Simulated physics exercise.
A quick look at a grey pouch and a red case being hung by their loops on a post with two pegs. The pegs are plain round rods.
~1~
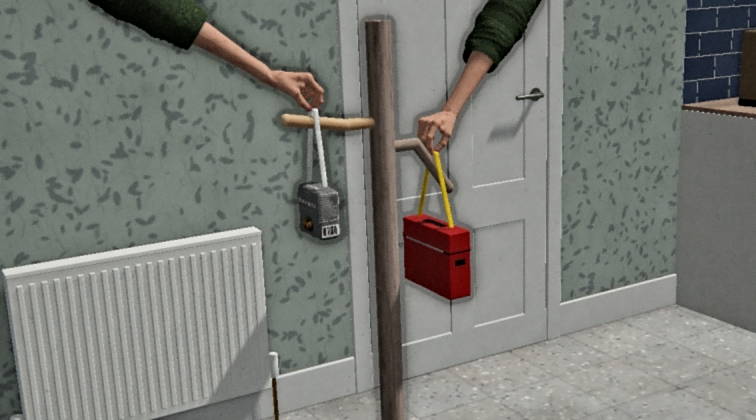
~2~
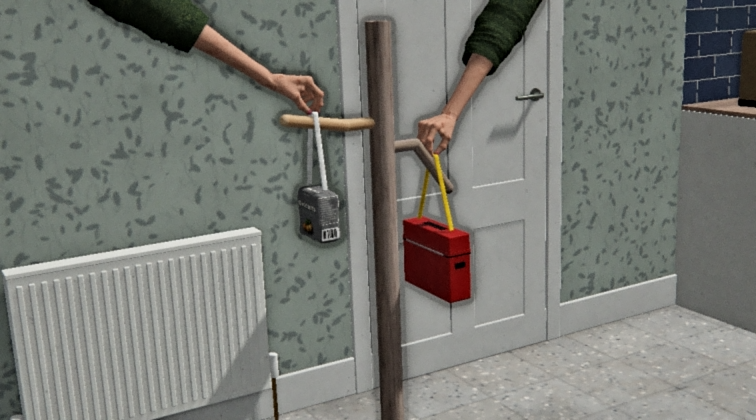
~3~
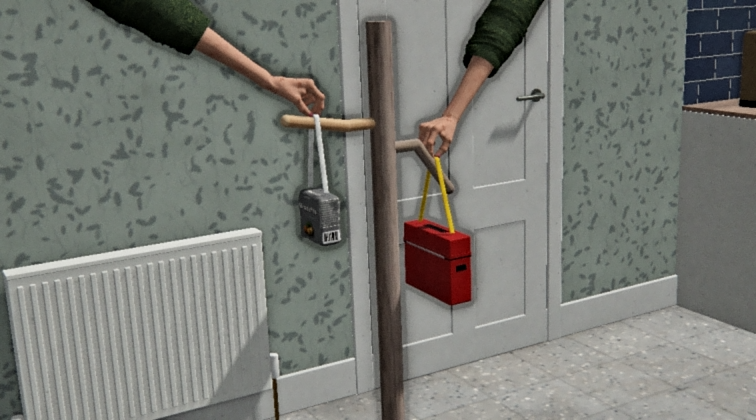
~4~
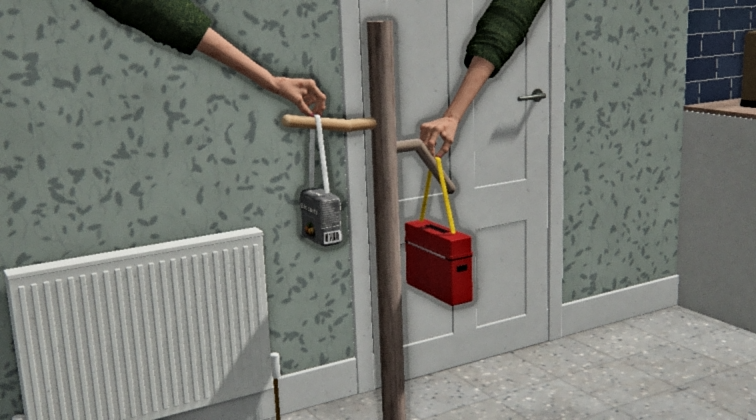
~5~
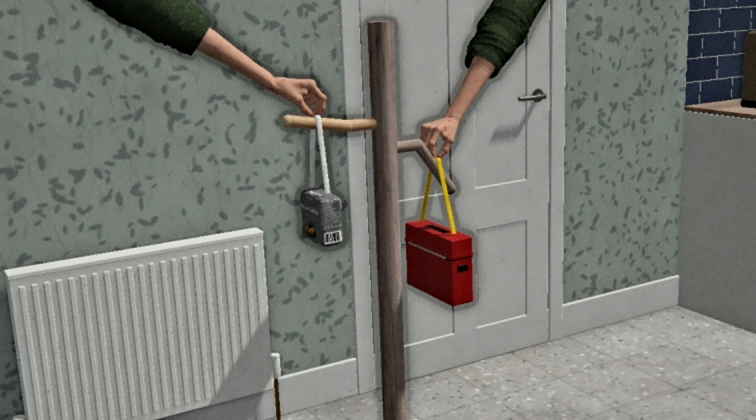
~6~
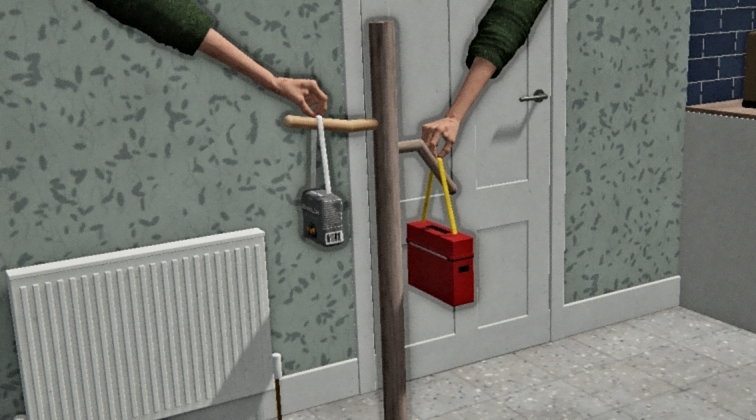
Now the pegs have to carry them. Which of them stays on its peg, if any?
The grey pouch stays hanging. The red case drops to the floor.
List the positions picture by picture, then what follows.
The first frame shows grey pouch (319, 211); red case (436, 255); left peg tip (286, 120); right peg tip (448, 188).
The second frame shows grey pouch (319, 214); red case (436, 258).
The third frame shows grey pouch (320, 217); red case (437, 261).
The fourth frame shows grey pouch (321, 217); red case (438, 261).
The fifth frame shows grey pouch (321, 217); red case (438, 261).
The sixth frame shows grey pouch (322, 217); red case (439, 262); left peg tip (289, 121), pointing up; right peg tip (452, 189), sloping steeply down.
Then, 0.26 s on from there, grey pouch still up near (323, 218); red case falling near (441, 328).
Then, 0.48 s on from there, grey pouch still up near (325, 219); red case on the floor.
In the end, grey pouch still up near (325, 219); red case on the floor. The grey pouch holds on and the red case comes down.
